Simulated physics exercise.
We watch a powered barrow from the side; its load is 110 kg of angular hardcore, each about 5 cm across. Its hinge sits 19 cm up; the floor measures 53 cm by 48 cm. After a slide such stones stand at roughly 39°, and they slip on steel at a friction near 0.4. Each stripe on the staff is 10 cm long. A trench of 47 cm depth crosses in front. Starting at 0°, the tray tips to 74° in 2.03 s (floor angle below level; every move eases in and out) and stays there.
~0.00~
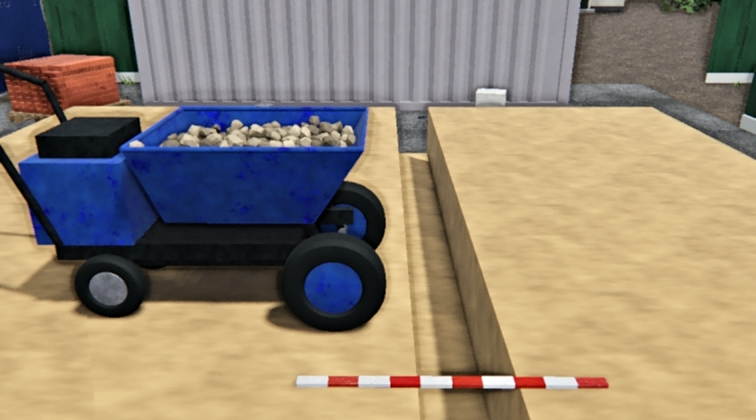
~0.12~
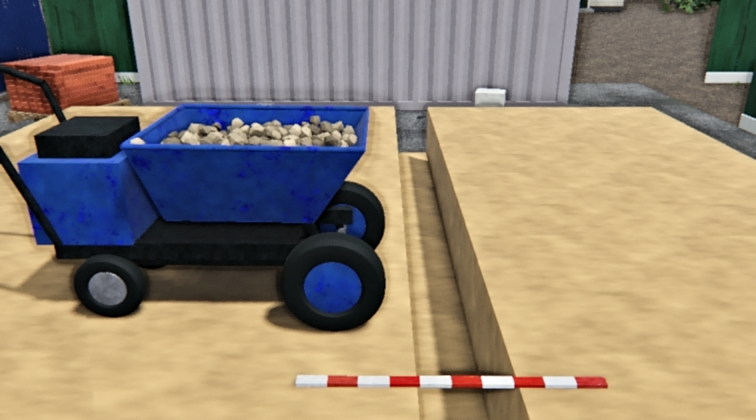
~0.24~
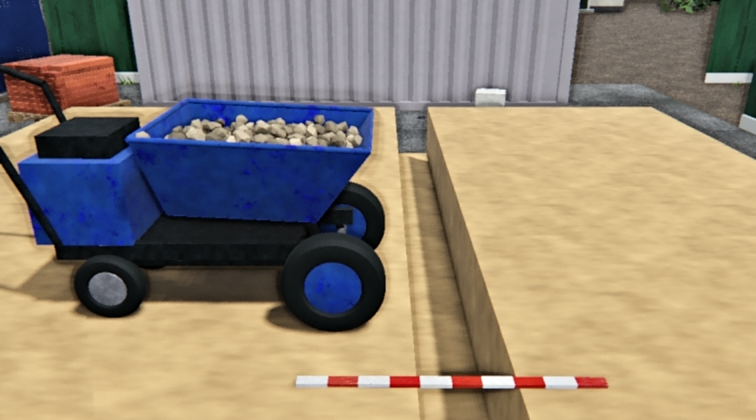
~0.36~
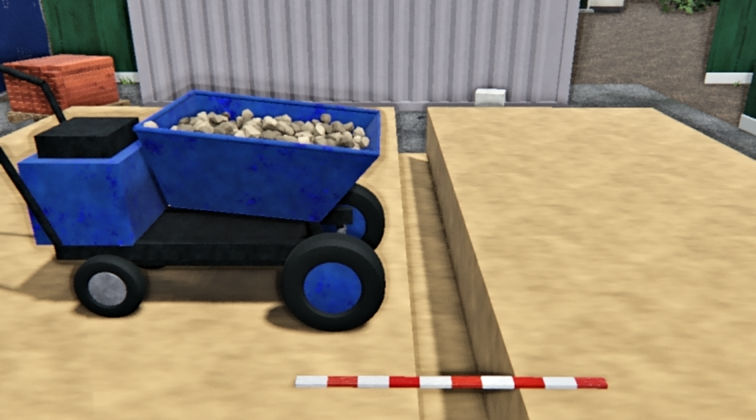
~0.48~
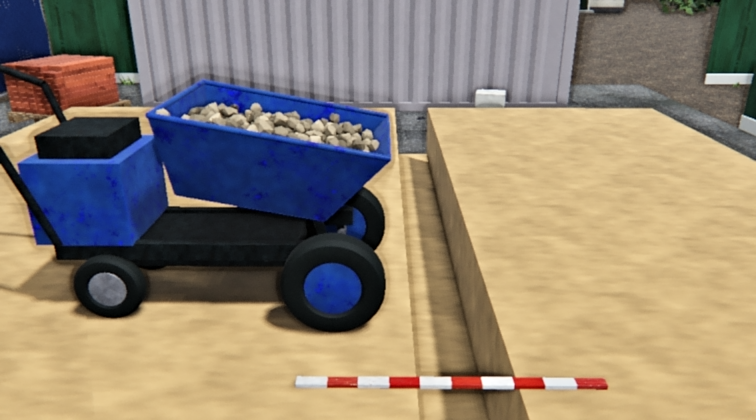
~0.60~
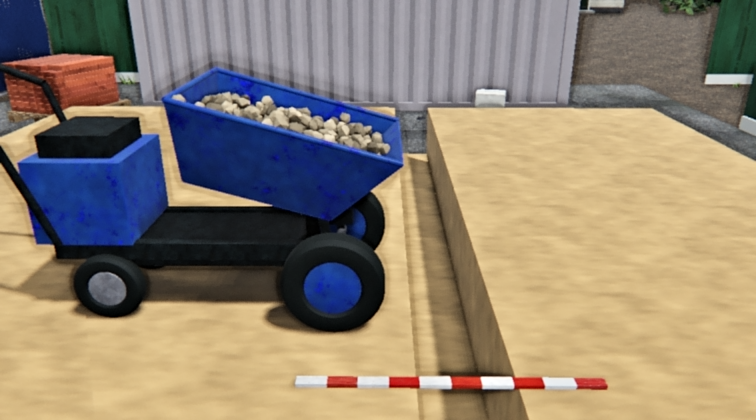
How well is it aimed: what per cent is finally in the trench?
Some 47 per cent of it.
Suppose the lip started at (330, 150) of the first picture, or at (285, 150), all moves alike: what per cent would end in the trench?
First some 65, then 85 per cent.
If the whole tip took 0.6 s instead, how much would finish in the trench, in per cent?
In that case some 25 per cent.
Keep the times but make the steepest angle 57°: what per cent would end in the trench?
In that case some 5 per cent.
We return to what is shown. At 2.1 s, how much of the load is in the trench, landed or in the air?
Some 5 per cent.
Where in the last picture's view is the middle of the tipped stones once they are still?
Around (474, 363).
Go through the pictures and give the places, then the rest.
The tray is at 0°, its lip at (363, 150); the top of the load is at (259, 131), in the first frame.
The tray is at 1°, its lip at (364, 150); the top of the load is at (260, 130); the stones move at 0.1 m/s on average, in the second frame.
Lip at (370, 152), floor tilted 3°, highest stones at (254, 128); the stones move at 0.2 m/s on average, in the third frame.
Lip at (379, 155), floor tilted 6°, highest stones at (239, 122); the stones move at 0.3 m/s on average, in the fourth frame.
The tray is at 10°, its lip at (390, 159); the top of the load is at (234, 115); the stones move at 0.3 m/s on average, in the fifth frame.
Lip at (403, 165), floor tilted 16°, highest stones at (225, 103); the stones move at 0.4 m/s on average, in the sixth frame.
After 1.5 s the floor is at 62°; 99 % in the tray, 1 % in the trench; the foremost stones are at (480, 235).
After 2.1 s the floor is at 74°; 73 % in the tray, 7 % in the trench, 20 % past the trench; the foremost stones are at (586, 296).
After 2.5 s the floor is at 74°; 49 % in the tray, 15 % in the trench, 36 % past the trench; the foremost stones are at (624, 293).
After 4.4 s the floor is at 74°; 18 % in the tray, 47 % in the trench, 35 % past the trench; the foremost stones are at (639, 299).
